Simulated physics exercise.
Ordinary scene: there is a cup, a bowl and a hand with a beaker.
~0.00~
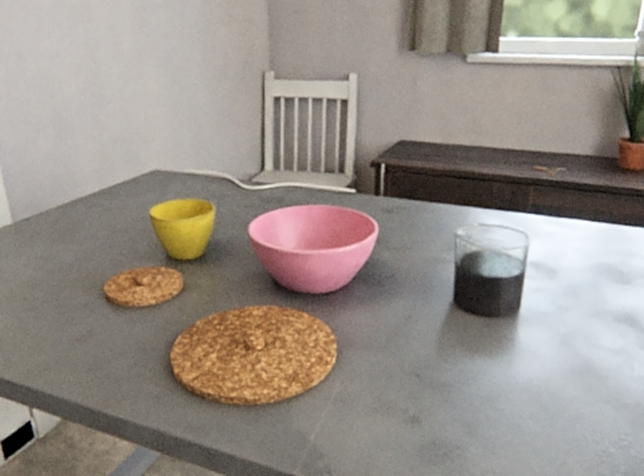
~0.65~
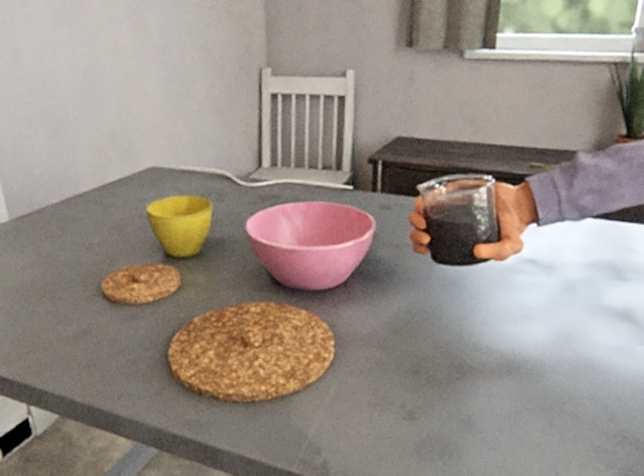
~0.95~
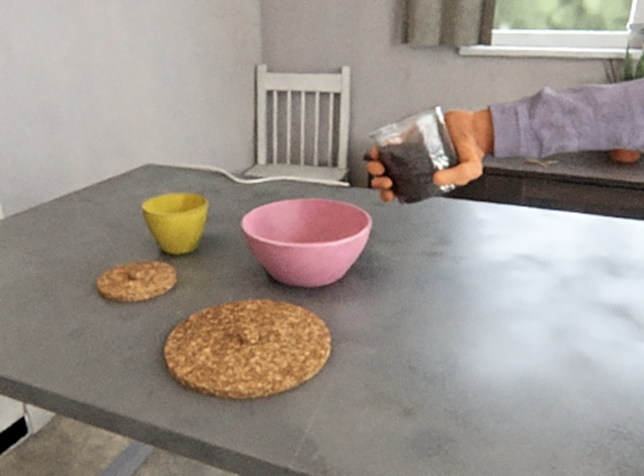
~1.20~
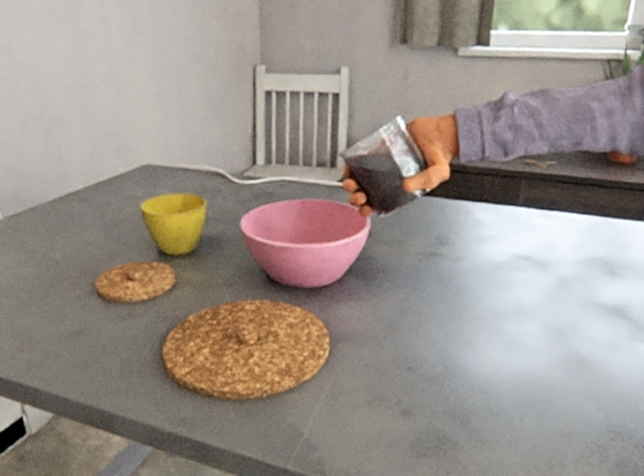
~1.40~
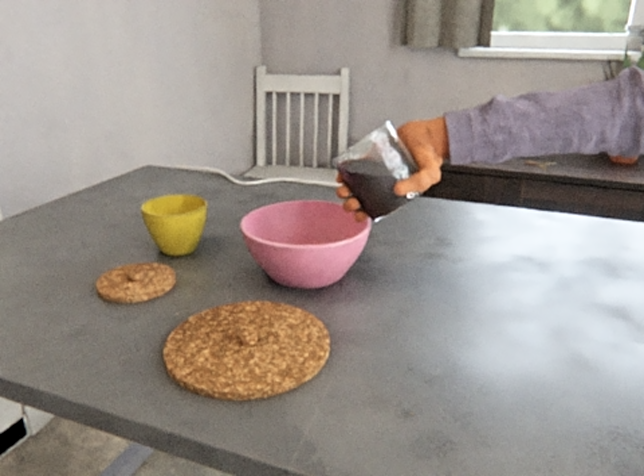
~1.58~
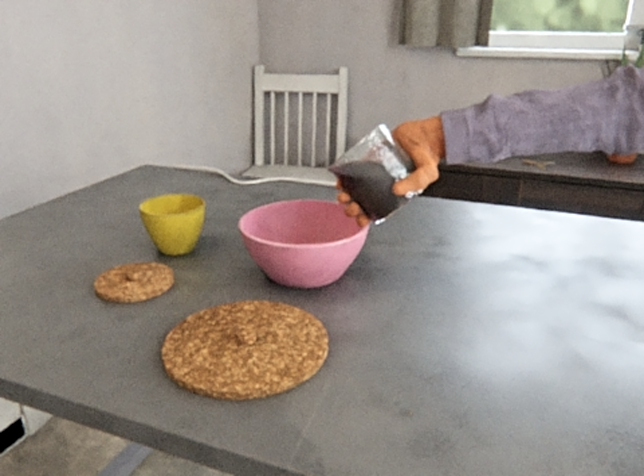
Hand lifting a glass beaker of dark contents from a grey table, moving it left and tilting it beside a pink bowl.
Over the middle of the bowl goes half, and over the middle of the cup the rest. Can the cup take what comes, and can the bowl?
My prediction: The cup keeps it I expect; the bowl keeps it I expect.
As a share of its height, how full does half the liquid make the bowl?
Around 20 in a hundred.
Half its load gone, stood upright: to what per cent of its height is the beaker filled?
Roughly 30 in a hundred.
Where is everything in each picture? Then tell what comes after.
Before the pour; beaker (490, 268) about half full; bowl (313, 254) open; cup (185, 233) open, in the first picture.
The beaker is on its way; beaker about half full, surface at (461, 213); bowl (311, 251) open, in the second picture.
Tilting; beaker (418, 155) tipped 25° with all of its load; cup (178, 228) open, in the third picture.
No stream yet; beaker (388, 166) tipped 35° with all of its load; bowl (306, 248) open, in the fourth picture.
Still nothing leaves it; beaker (380, 172) tipped 35° with all of its load; cup (177, 229) open, in the fifth picture.
On the point of pouring; beaker (378, 174) tipped 40° with all of its load; bowl (305, 249) open; cup (175, 229) open, in the sixth picture.
After 2.3 s, the grape juice goes into the bowl.
After 3.2 s, the grape juice goes into the cup.
After 4.6 s, the bowl has its share inside; the cup has its share inside.
